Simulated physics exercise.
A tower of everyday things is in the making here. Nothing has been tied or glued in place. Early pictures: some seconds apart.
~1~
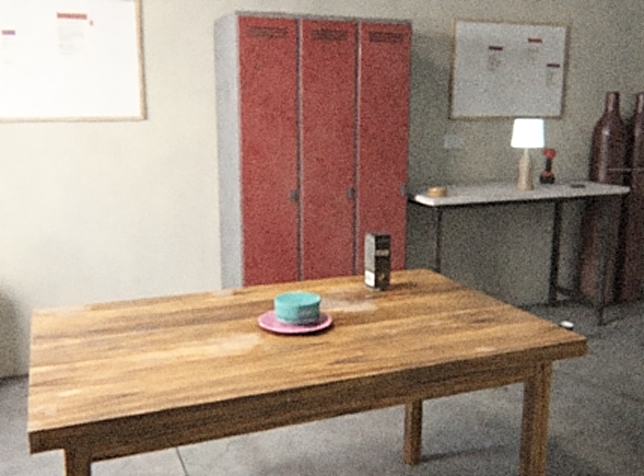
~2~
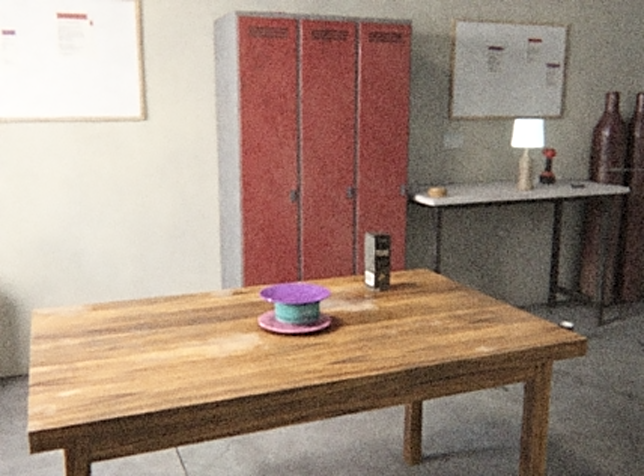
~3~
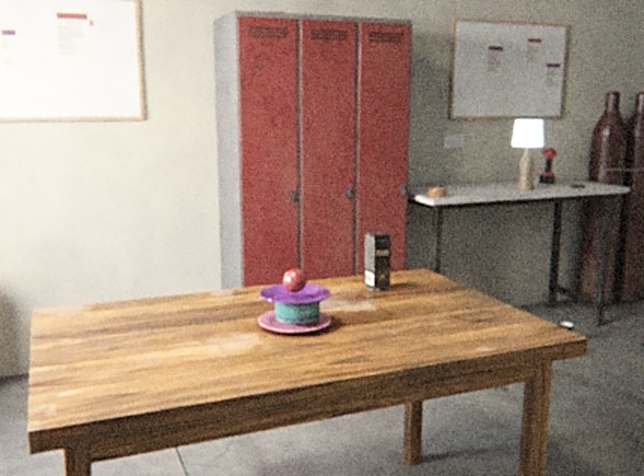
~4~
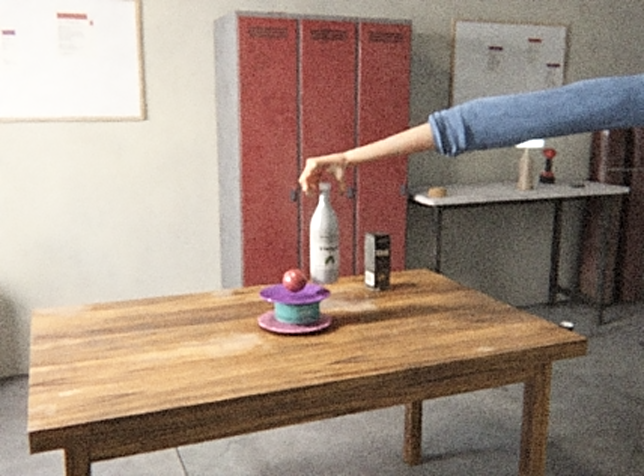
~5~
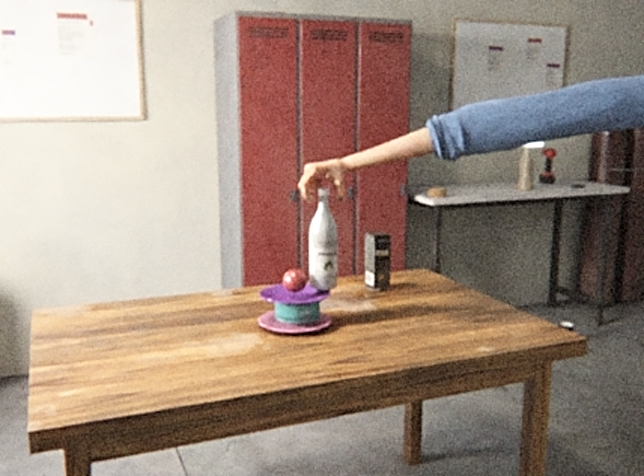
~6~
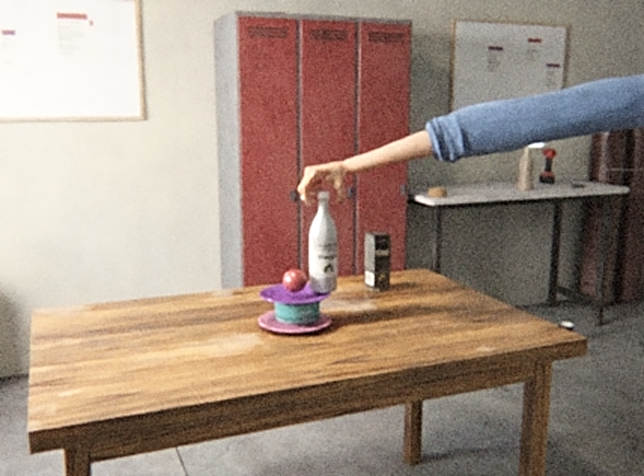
A small stack on a wooden table, a turquoise tub on a pink plate, gained a purple plate and a red ball, then a hand lowered a white bottle behind it, still holding on.
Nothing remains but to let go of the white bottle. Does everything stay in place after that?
Looks like it is steady enough.
Then, 0.20 s after the last picture, nothing has stirred.
Then, 0.30 s after the last picture, white bottle resting near (324, 242).
At rest, all 6 in place. Seen from the same camera at the end, white bottle near (324, 242). The pile keeps its balance.
